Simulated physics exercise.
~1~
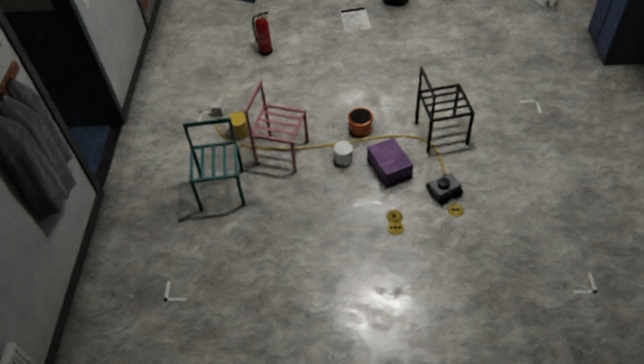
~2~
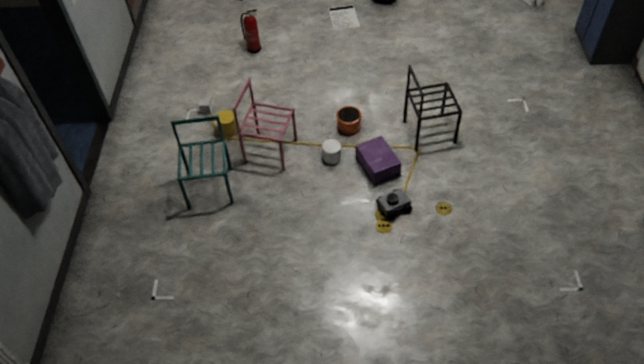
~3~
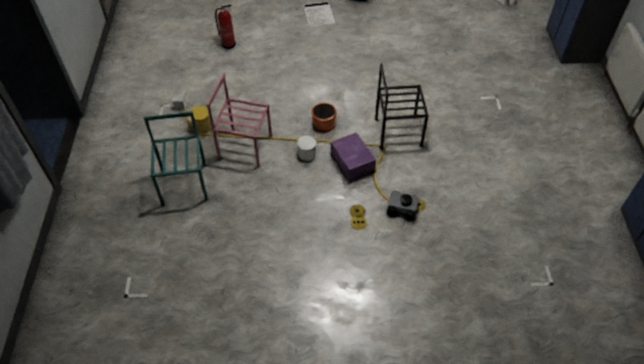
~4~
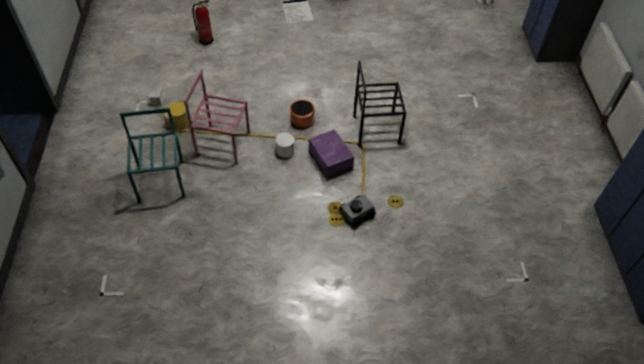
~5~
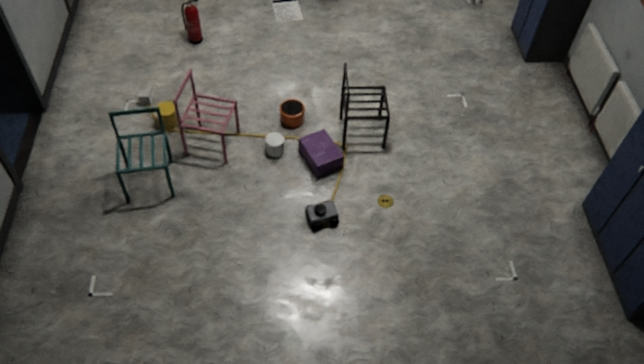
At the start, a small dark cart sits near a yellow mark on a grey hallway floor, trailing a thin yellow lead past chairs, a purple crate, a white tub, an orange pot and a yellow bin. The cart moves left to the paired yellow marks, then goes back right toward the single mark, the lead curving loosely behind it. Around then the black chair shifts slightly left. The cart heads left again as the view pans slightly right. It ends over the paired marks below the crate, with the crate, pot, tub and other chairs seemingly in place.
